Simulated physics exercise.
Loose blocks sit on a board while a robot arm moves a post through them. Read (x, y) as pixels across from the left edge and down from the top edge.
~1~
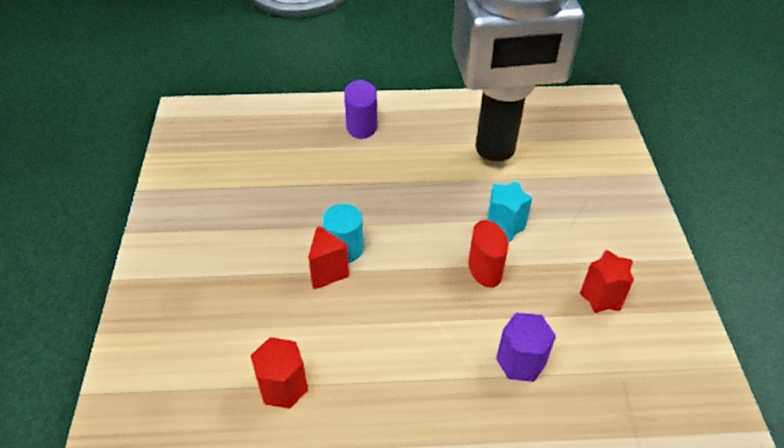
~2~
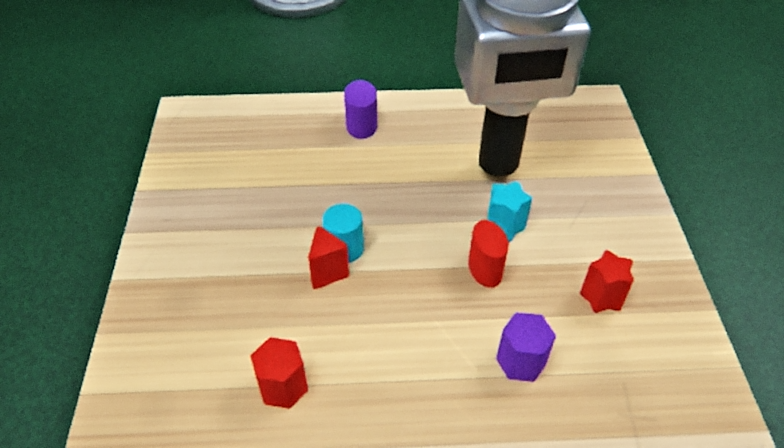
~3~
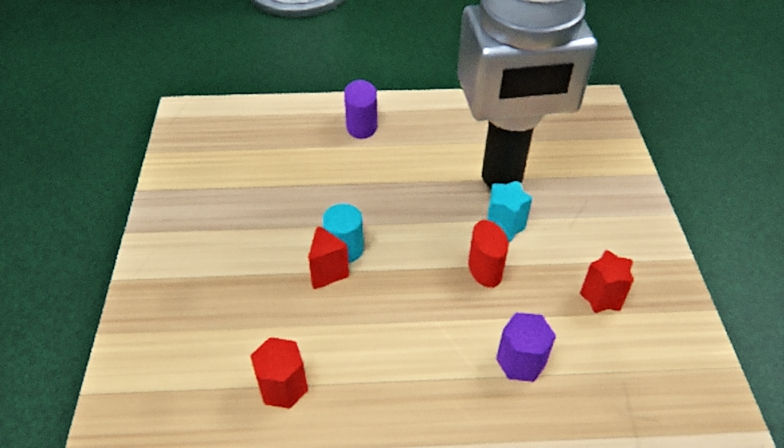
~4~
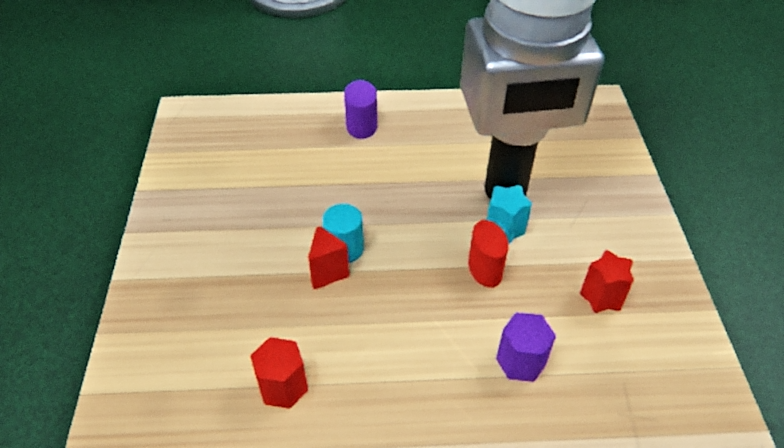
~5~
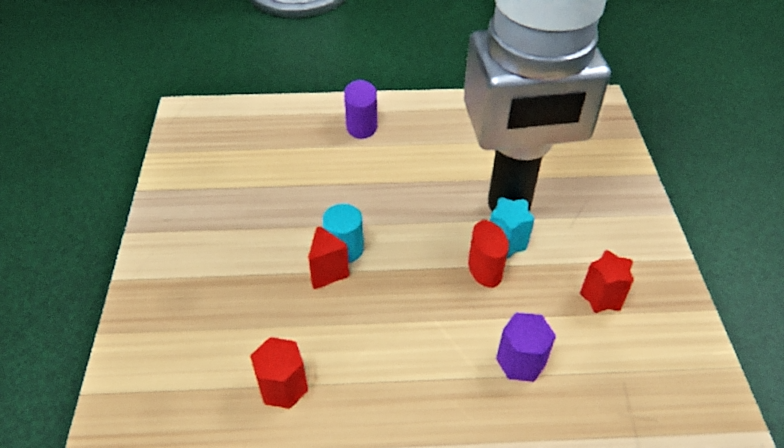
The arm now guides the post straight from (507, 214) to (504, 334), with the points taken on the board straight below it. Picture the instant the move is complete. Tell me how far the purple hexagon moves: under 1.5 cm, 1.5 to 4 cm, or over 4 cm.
It ends 1.5 to 4 cm from its spot.
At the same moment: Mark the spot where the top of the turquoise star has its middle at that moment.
Expect it around (484, 340).
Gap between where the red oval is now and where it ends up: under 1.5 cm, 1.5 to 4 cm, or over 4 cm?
Of the three bands, it's over 4 cm.
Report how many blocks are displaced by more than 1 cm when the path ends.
I'd put the number at three or more.
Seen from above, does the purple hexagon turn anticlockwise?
The answer is yes.
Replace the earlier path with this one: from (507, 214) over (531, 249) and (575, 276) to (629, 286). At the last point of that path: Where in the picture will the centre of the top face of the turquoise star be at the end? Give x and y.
Somewhere near (522, 253).
The first path, step by step. One third of the way, post (509, 241); red oval (482, 270), turned 15° anticlockwise; turquoise star (508, 253), turned 10° clockwise.
Two thirds of the way, post (508, 280); red oval (465, 304); turquoise star (500, 295), turned 30° clockwise.
At the end, post (506, 324); red oval (443, 325), turned 30° clockwise; turquoise star (484, 340), turned 50° clockwise; purple hexagon (533, 355), turned 50° anticlockwise; red star not moved.
